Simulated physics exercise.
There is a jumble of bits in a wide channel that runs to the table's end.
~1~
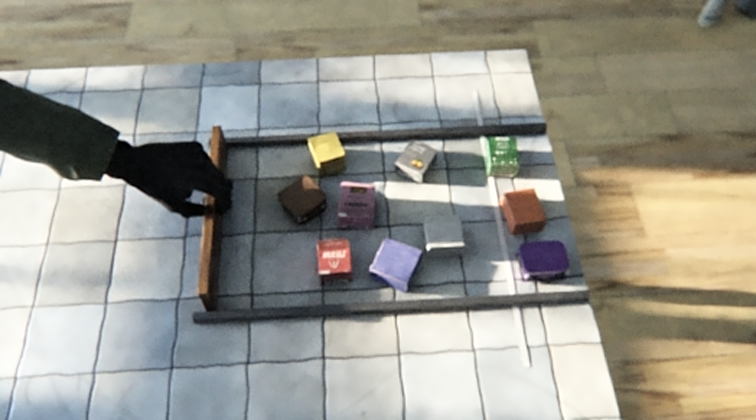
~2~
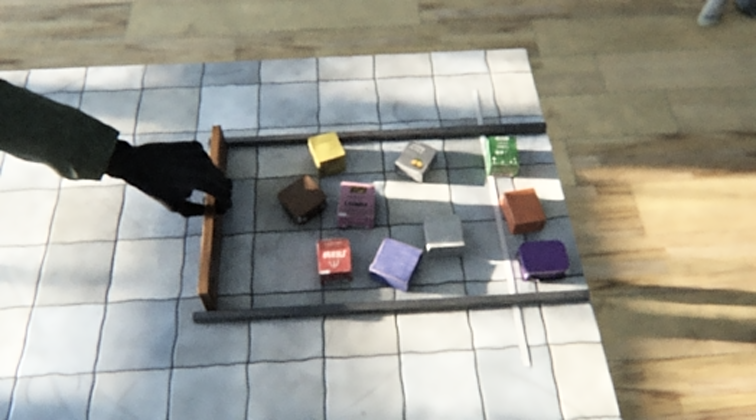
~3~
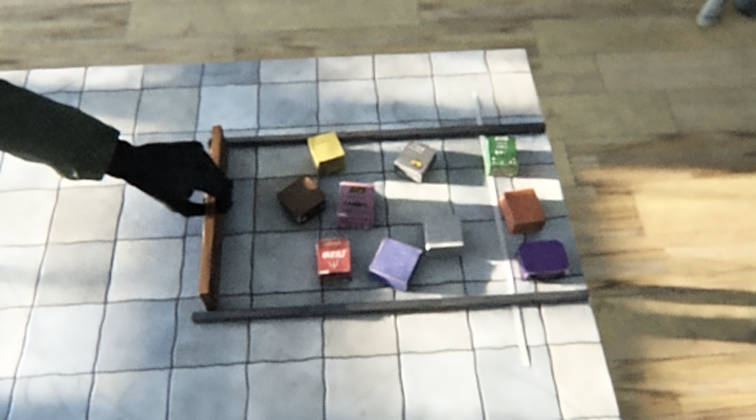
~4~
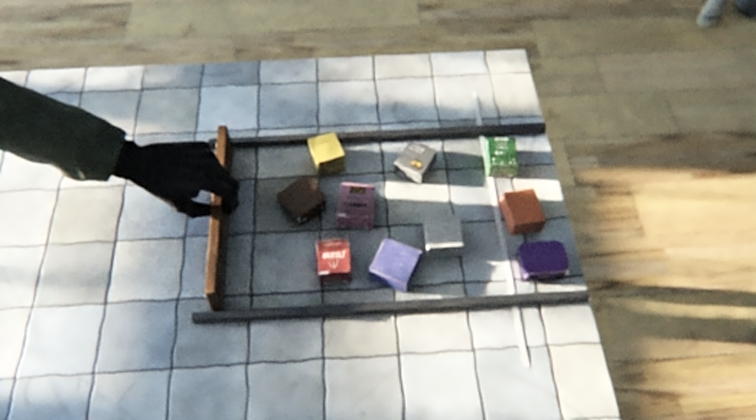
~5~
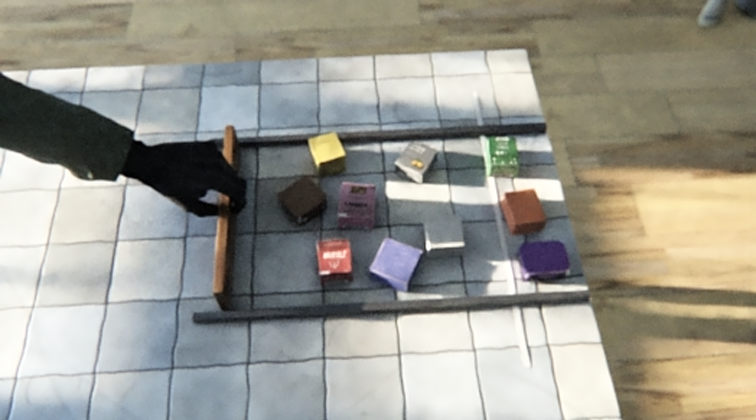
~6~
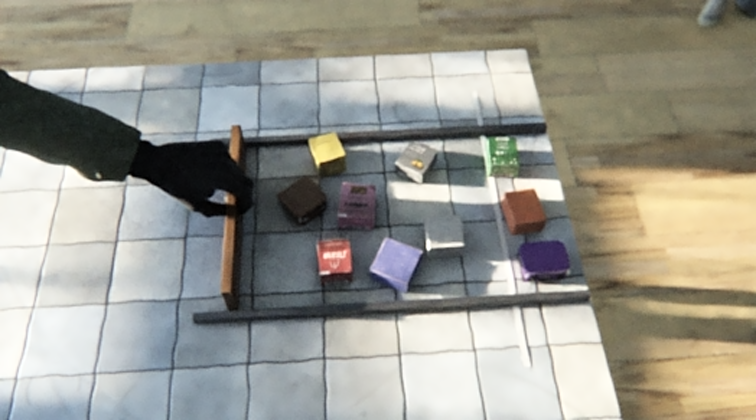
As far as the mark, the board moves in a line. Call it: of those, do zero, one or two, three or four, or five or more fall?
Three or four fall.
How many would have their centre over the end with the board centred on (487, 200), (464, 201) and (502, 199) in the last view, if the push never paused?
By position: 3 / 1 / 4.
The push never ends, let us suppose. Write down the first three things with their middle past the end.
Purple case, orange block, white block.
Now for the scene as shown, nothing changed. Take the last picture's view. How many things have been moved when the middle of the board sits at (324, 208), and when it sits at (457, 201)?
In order, the tallies are 4 and 10.
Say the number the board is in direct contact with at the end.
It's 3.
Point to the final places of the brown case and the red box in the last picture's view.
Brown case at about (515, 200), red box at about (524, 253).
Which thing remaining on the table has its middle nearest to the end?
That's the pink box.
A little later, none off yet; purple case at rest near (543, 261); orange block at rest near (523, 211); green box at rest near (502, 157).
Next, none off yet; purple case shifted about its own width near (588, 270); orange block shifted about its own width near (557, 198); green box shifted about its own width near (527, 156).
When it is over, the number that fall off is three or four; down, white block, green box, orange block and purple case.
